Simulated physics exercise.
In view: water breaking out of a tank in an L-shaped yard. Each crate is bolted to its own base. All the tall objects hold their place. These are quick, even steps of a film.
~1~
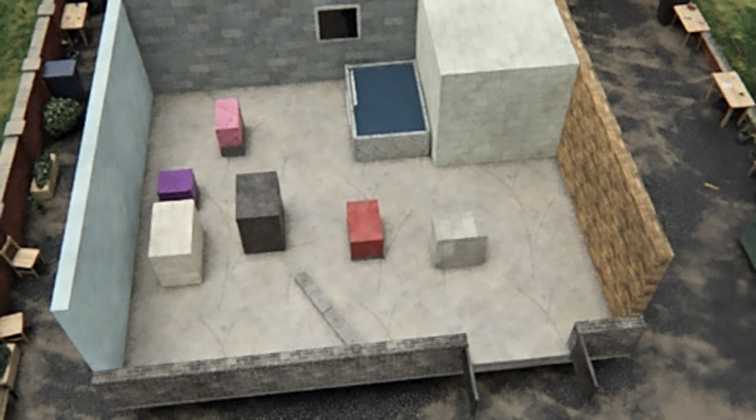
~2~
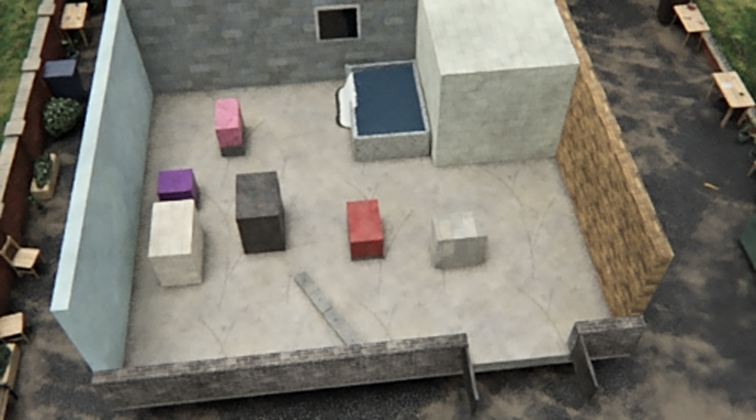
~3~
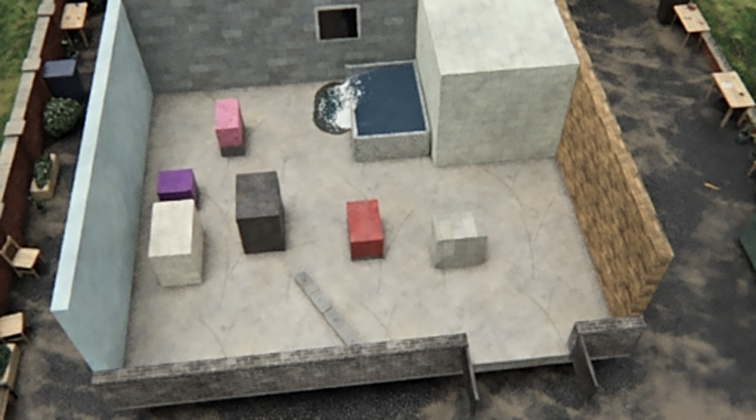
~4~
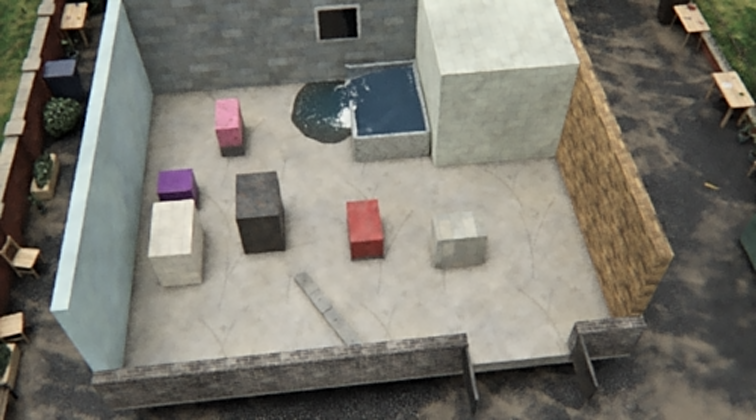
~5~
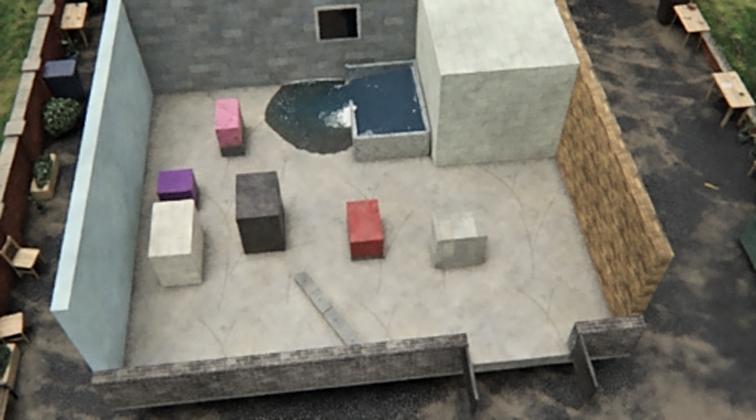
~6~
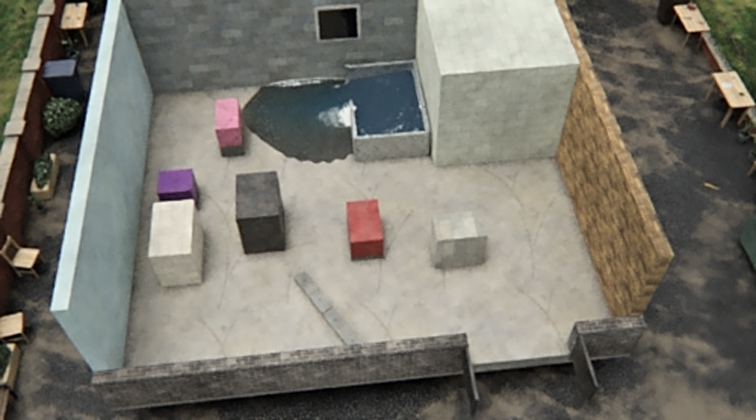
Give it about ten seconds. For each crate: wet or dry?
In the end: The pink crate stays dry; the red crate stays dry; the purple crate gets wet.
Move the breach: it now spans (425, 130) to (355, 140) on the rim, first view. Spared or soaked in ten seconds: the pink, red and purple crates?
Then: The pink one escapes it; the red one is wetted; the purple one stays dry.
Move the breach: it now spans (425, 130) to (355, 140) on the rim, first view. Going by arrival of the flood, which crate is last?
That is the purple-painted one.
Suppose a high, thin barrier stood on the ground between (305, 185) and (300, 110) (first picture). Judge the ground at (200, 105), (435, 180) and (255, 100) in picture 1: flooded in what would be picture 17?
One after the other: Under water, no water, covered.
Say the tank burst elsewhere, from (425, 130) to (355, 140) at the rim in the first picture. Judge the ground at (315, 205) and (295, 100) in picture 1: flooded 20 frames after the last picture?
In that order: Covered, dry.
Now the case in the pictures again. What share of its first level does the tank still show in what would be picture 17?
I make it 50 per cent.
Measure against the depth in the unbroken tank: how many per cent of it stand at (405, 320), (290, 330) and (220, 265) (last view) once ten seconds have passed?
In turn 2, 14 and 2 in a hundred.
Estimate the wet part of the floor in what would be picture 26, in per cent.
I make it 35 per cent.
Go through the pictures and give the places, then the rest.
The open tank at (386, 100) is whole and still, in the first frame.
The front is at (345, 126), out from the gap at (351, 101), in the second frame.
Water pours out at (351, 101) and has run to (323, 128), in the third frame.
Water pours out at (351, 102) and has run to (296, 121), in the fourth frame.
The front is at (270, 121), out from the gap at (351, 101), in the fifth frame.
Water pours out at (351, 101) and has run to (246, 110), in the sixth frame.
A moment on, water covers 20 % of the floor; the pink crate water round its plinth, the red crate not reached, the purple crate not reached.
Next, water covers 20 % of the floor; the pink crate water round its plinth, the red crate not reached, the purple crate water round its plinth.
Then, water covers 35 % of the floor; the pink crate water round its plinth, the red crate not reached, the purple crate water round its plinth.
Later, water covers 50 % of the floor; the pink crate water round its plinth, the red crate water round its plinth, the purple crate water round its plinth.
In the end, water covers 80 % of the floor; the pink crate stayed above the water, the red crate stayed above the water, the purple crate was topped.
